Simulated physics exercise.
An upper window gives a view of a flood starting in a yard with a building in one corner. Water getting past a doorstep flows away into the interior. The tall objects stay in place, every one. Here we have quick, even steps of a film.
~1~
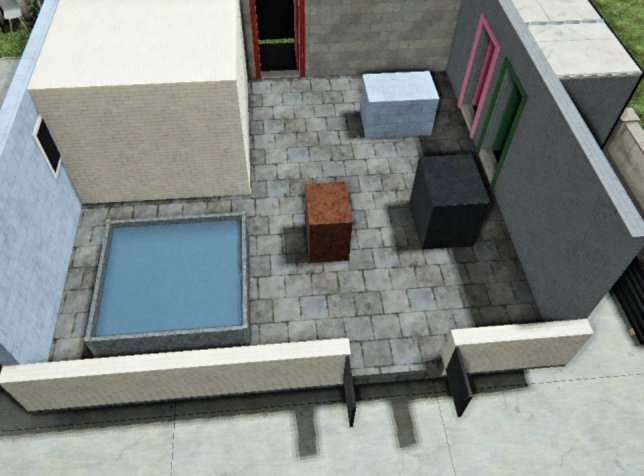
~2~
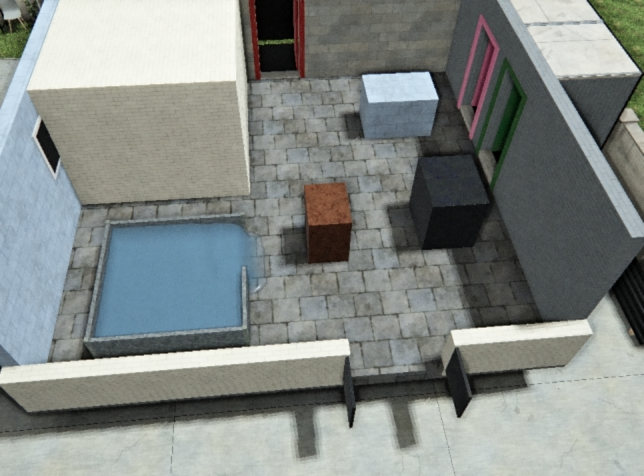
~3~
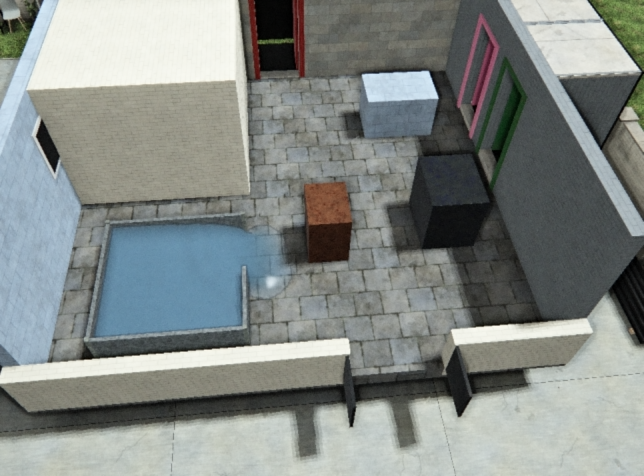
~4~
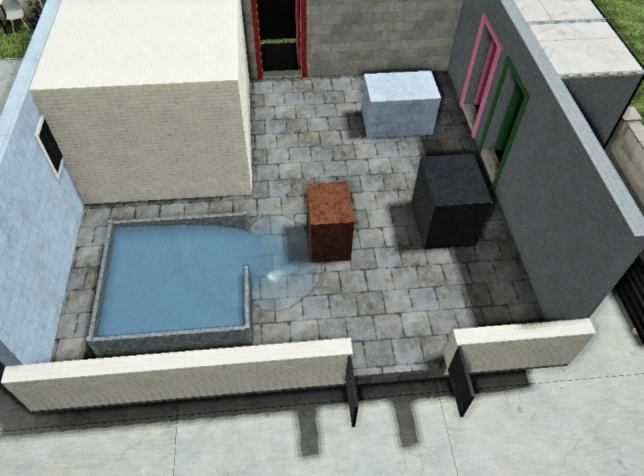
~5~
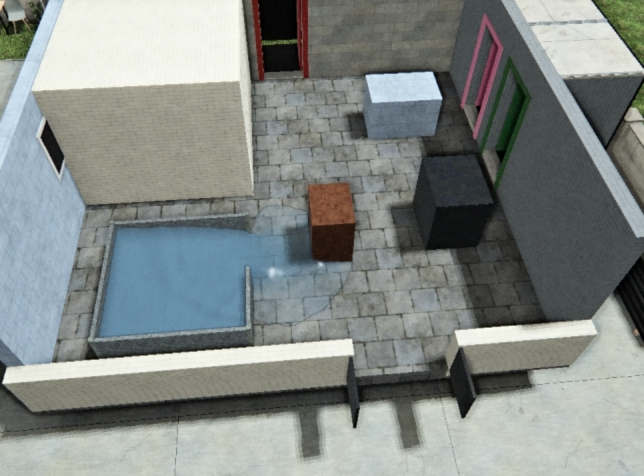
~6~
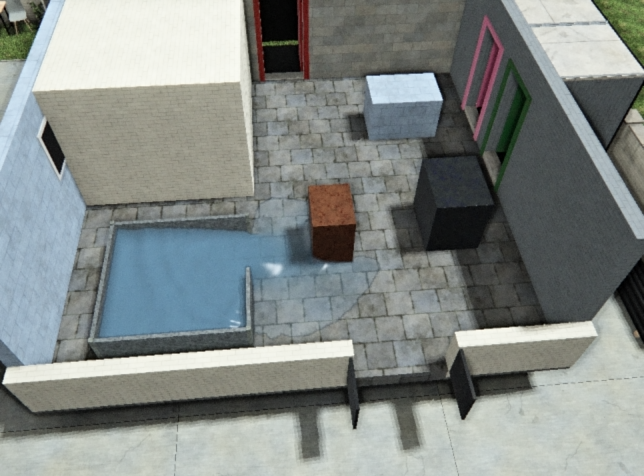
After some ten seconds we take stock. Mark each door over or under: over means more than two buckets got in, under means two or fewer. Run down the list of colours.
Red door - over, pink door - under, green door - under.
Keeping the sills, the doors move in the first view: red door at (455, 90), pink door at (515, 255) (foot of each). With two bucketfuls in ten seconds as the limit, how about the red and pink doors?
Well, the red door overshoots while the pink door comes up short.
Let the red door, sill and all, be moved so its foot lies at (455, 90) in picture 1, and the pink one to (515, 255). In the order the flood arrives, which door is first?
First: The pink one.
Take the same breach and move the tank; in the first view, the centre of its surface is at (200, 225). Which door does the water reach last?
I say the red-painted one.
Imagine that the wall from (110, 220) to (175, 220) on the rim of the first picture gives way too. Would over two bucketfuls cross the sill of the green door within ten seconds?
Then: The green door falls short.
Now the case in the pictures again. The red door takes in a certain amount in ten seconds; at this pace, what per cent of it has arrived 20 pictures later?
Close to 5 out of every hundred.
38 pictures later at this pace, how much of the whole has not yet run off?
Some 84 per cent.
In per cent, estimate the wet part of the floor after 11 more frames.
Close to 45 in a hundred, I think.
A moment on, water covers 20 % of the floor; the red door not reached, the pink door not reached, the green door not reached.
Next, water covers 45 % of the floor; the red door not reached, the pink door not reached, the green door not reached.
Then, water covers 60 % of the floor; the red door under two buckets in, the pink door not reached, the green door not reached.
Later, water covers 75 % of the floor; the red door far over two buckets in, the pink door wet at the sill, nothing in, the green door wet at the sill, nothing in.
In the end, water covers 85 % of the floor; the red door far over two buckets in, the pink door wet at the sill, nothing in, the green door wet at the sill, nothing in.
